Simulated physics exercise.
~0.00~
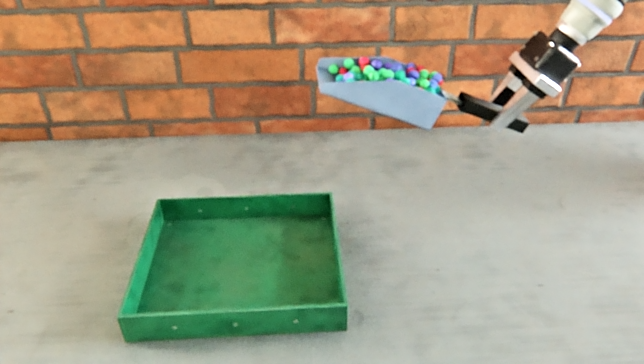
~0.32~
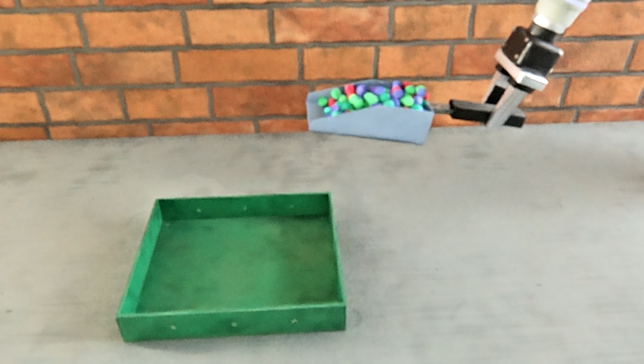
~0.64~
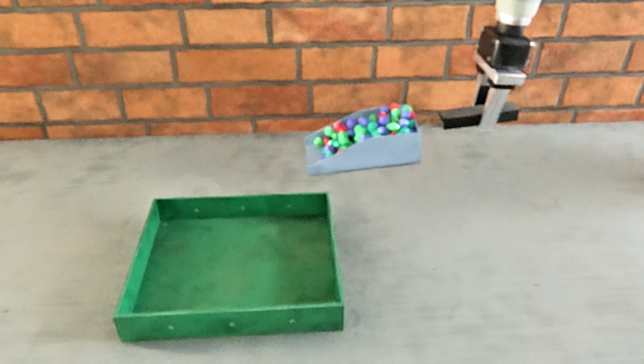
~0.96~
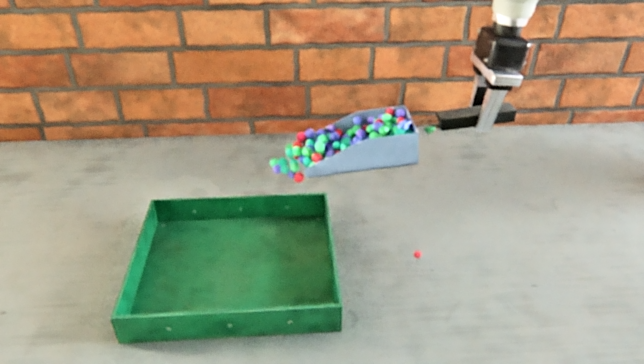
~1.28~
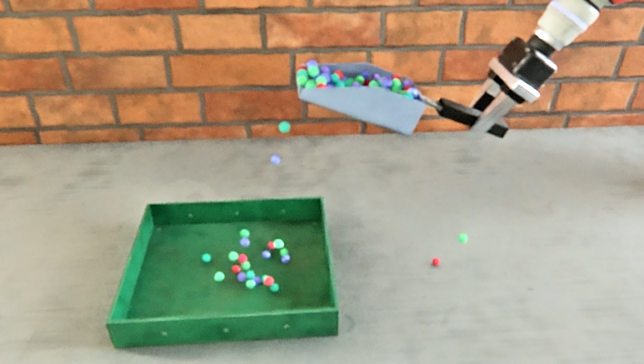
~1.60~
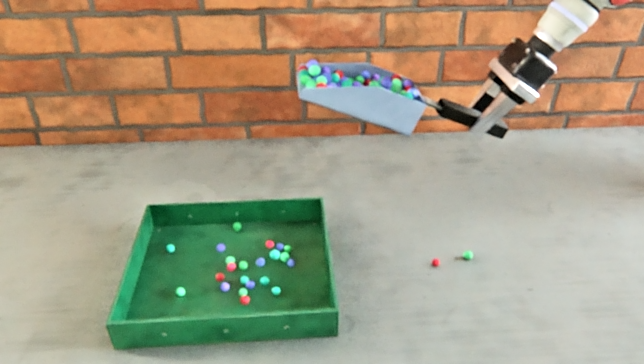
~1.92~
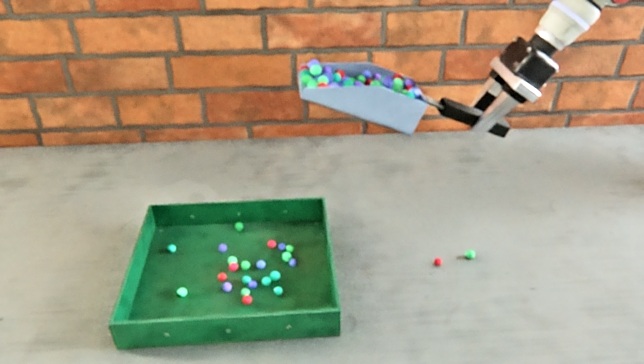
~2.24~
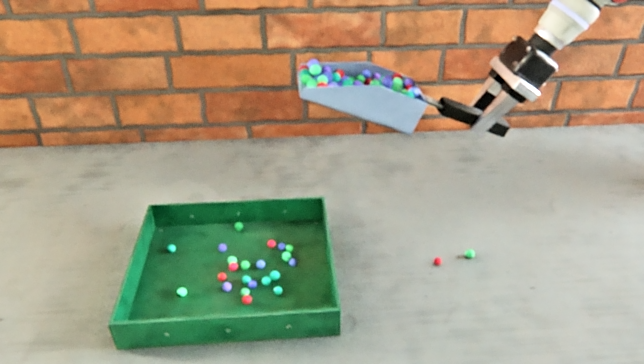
A robot arm lowers and tips a blue-grey scoop heaped with colourful round sweets, spilling some toward a green tray, then lifts and tilts it back, leaving most on the scoop, a scattering in the tray and two on the grey table.
